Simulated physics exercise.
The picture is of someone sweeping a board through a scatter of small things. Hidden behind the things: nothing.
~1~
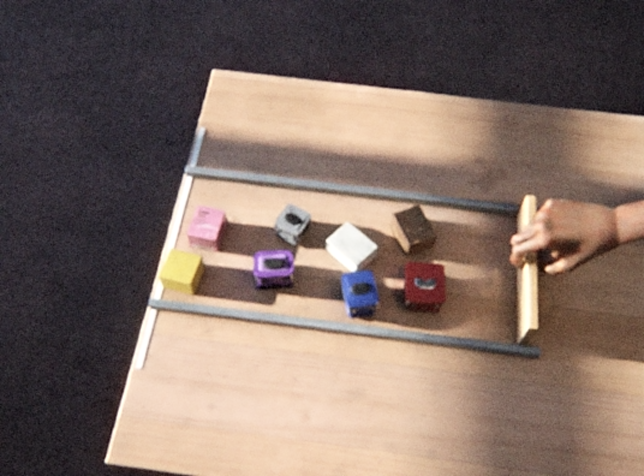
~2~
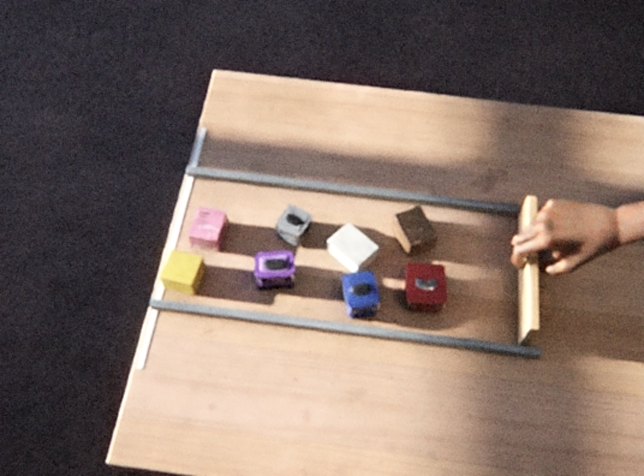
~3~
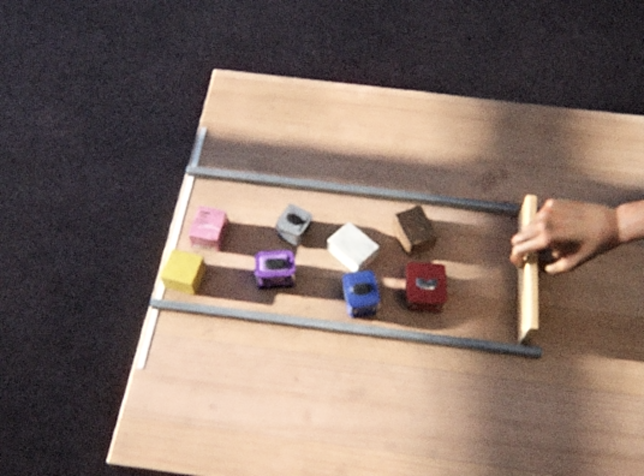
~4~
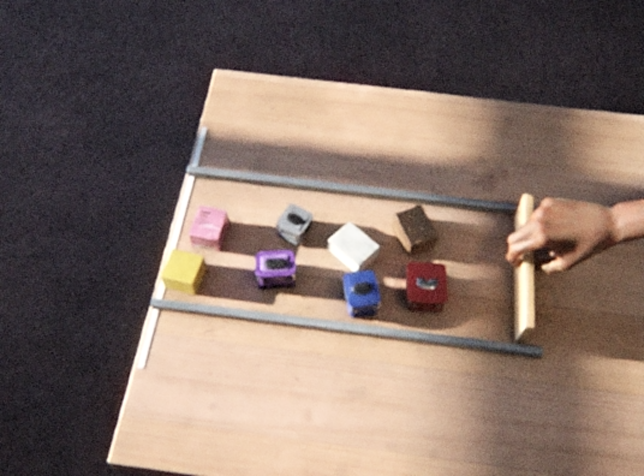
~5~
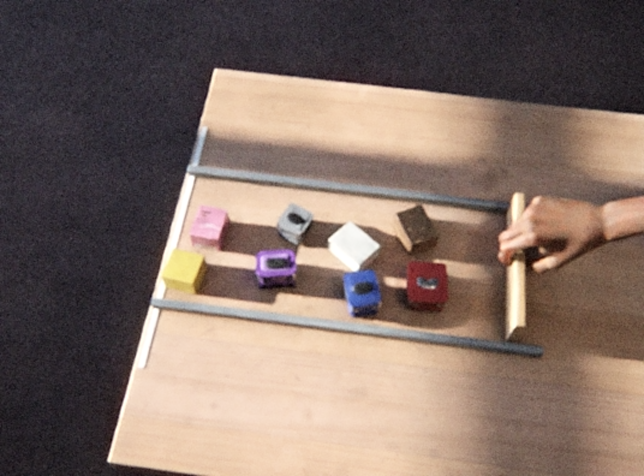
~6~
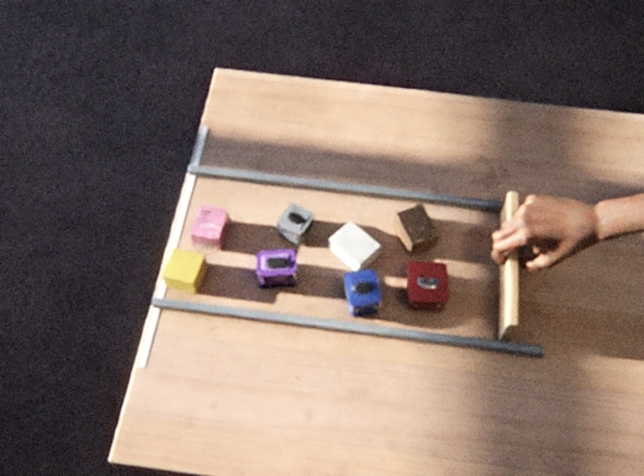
At the start, a hand holds an upright board at the right end of two grey rails on a wooden table, with eight small coloured blocks and cases scattered between them. The board stays nearly still, then the hand slides it slightly left, while the objects stay in place, untouched.
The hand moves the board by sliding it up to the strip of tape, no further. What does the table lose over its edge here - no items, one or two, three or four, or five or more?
It loses five or more items.
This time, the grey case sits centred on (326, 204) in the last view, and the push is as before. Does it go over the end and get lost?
It goes down.
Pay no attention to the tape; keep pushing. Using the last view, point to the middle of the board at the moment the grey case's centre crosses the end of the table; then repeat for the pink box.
Roughly (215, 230); for the second one, roughly (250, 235).
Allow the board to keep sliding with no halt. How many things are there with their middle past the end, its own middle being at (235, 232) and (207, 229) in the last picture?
The counts: 3 and 6.
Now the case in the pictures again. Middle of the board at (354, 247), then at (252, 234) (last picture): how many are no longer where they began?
The counts are 6 and 8.
Soon after, none off yet; yellow block at rest near (185, 271); pink box at rest near (210, 228); purple case at rest near (277, 269).
After that, none off yet; yellow block displaced about its own width near (155, 271); pink box moving near (204, 228); purple case displaced well along near (194, 257).
In the end, the number that fall off is five or more; gone, red case, brown block, blue case, white block, grey case, purple case, pink box and yellow block.
